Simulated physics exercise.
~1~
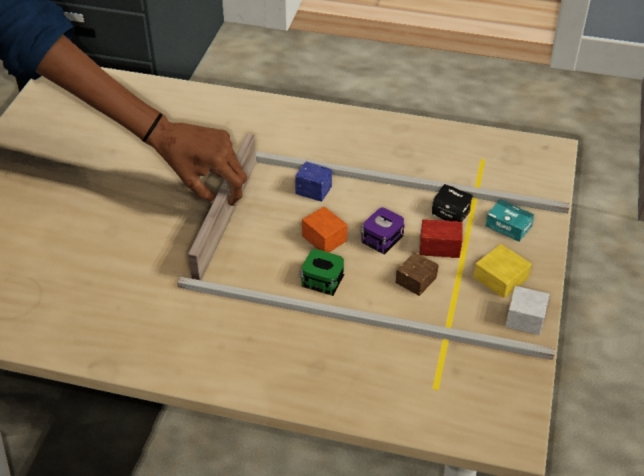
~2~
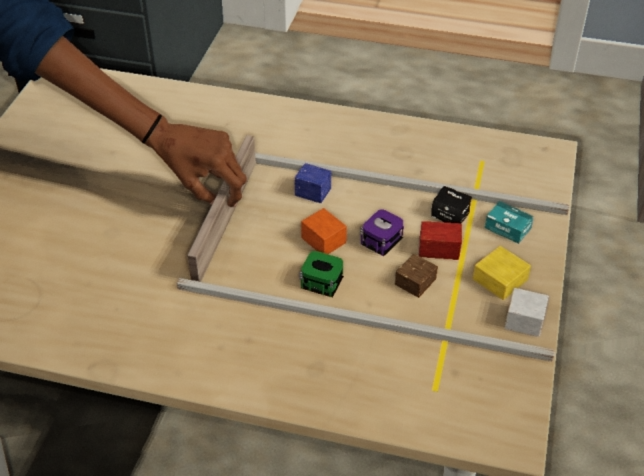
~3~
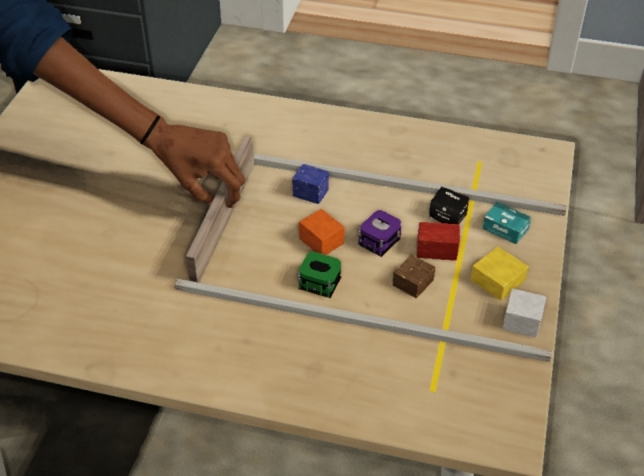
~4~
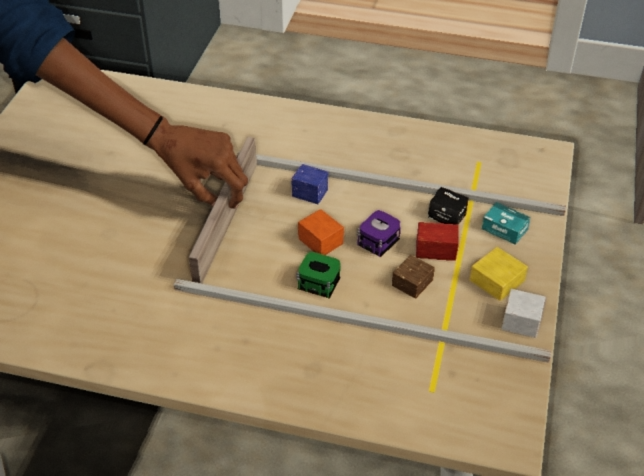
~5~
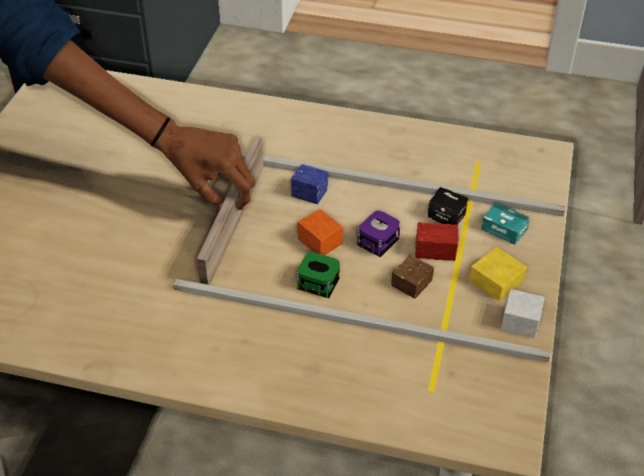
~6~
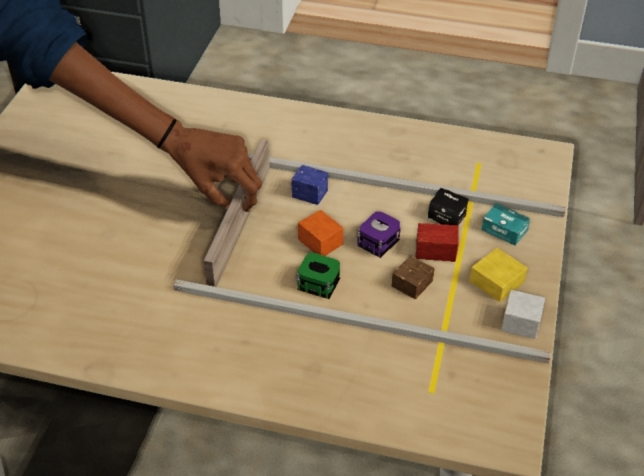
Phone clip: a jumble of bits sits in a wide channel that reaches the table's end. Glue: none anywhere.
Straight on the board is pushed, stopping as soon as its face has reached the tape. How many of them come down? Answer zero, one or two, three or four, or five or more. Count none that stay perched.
Zero.
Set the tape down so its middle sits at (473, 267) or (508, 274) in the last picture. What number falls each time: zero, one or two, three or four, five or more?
Count by try - zero; either three or four.
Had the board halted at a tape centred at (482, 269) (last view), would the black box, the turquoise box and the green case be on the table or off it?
Black box stays put, turquoise box goes off, green case stays put.
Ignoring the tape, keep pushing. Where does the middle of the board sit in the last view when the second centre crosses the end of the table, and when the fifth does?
About (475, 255) and about (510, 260).
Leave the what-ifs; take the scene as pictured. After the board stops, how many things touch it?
The count comes out at 4.
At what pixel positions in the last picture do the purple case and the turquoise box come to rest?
The first comes to rest at (479, 229), and the second at (550, 230).
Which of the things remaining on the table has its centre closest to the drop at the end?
I reckon it's the turquoise box.
Soon after, none off yet; white block at rest near (523, 314); yellow block at rest near (498, 274); turquoise box at rest near (506, 224).
Then, none off yet; white block at rest near (523, 314); yellow block moving near (504, 275); turquoise box moved a little near (520, 226).
At rest, the number that fall off is zero.
